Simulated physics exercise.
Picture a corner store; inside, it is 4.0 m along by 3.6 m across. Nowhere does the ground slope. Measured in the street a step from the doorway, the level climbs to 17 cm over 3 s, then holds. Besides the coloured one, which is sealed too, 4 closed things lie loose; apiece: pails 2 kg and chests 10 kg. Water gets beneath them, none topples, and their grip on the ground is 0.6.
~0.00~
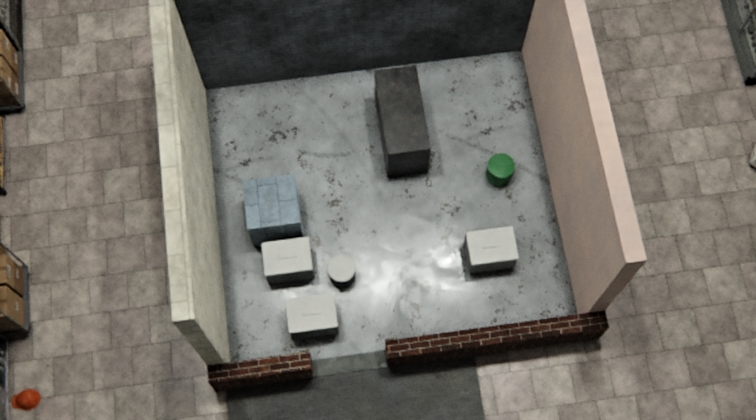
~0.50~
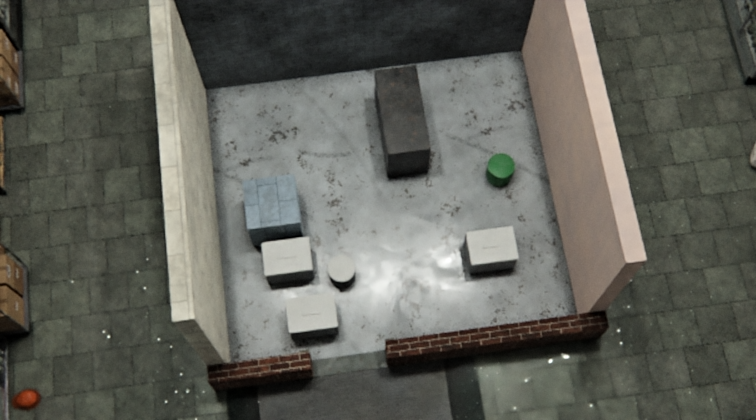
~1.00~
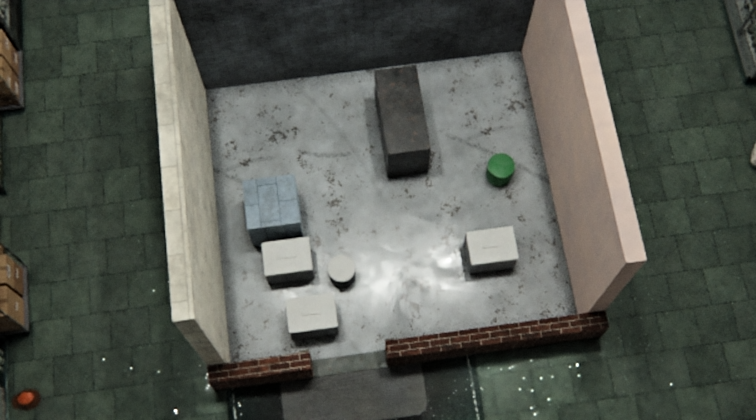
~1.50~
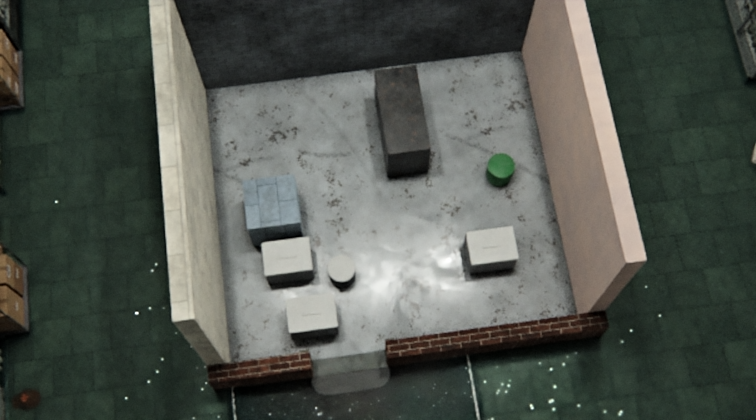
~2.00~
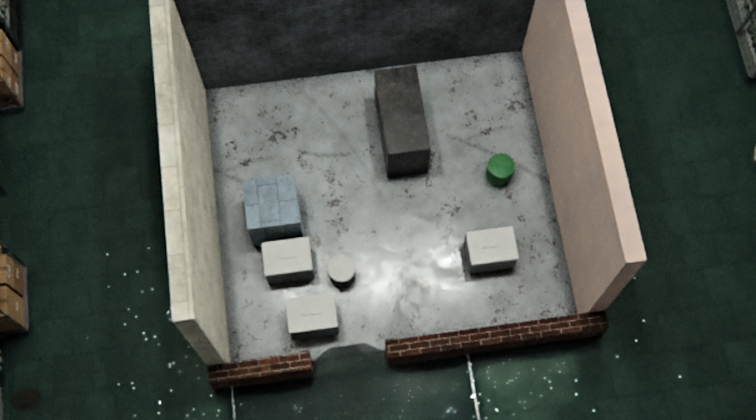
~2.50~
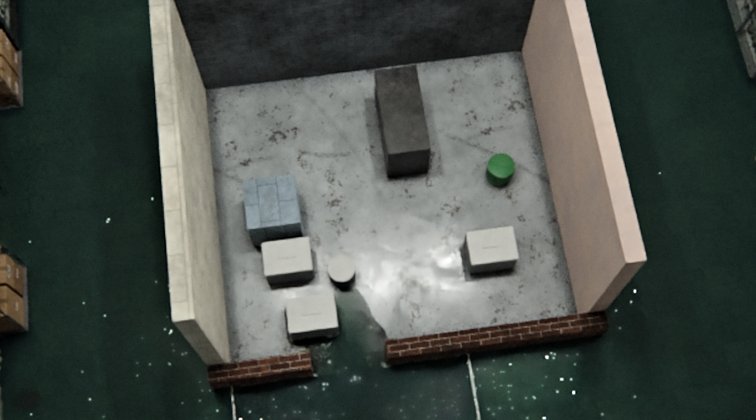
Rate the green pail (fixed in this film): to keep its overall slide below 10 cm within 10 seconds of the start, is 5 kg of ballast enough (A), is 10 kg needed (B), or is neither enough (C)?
A.
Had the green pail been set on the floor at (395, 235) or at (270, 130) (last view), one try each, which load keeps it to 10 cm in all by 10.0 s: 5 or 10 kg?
Only the heavy mass does it, then only the heavy mass does it.
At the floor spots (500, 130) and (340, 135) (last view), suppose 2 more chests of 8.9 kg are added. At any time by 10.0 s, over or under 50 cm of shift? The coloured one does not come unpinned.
First one: Inside the limit; second one: Beyond the limit.
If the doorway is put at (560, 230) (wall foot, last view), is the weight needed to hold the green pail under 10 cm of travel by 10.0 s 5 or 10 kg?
In that setup the first mass works.
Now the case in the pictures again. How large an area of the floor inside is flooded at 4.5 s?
Roughly 6.0 m2 of it is wet.
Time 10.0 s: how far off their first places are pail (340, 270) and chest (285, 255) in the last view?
One is off by 150 cm, the other by 10 cm, in the order asked.
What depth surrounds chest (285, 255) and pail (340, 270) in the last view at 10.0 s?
First roughly 6 cm, second roughly 6 cm.
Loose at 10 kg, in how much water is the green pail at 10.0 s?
5 cm, roughly.
After 3.5 s the green pail would be 0 cm from its start with 5 kg and 0 cm from its start with 10 kg; 0 cm of water round it then.
After 4.5 s the green pail would be 0 cm from its start with 5 kg and 0 cm from its start with 10 kg; 0 cm of water round it then.
After 7.0 s the green pail would be 0 cm from its start with 5 kg and 0 cm from its start with 10 kg; 2 cm of water round it then.
After 10.0 s the green pail would be 0 cm from its start with 5 kg and 0 cm from its start with 10 kg; 5 cm of water round it then.
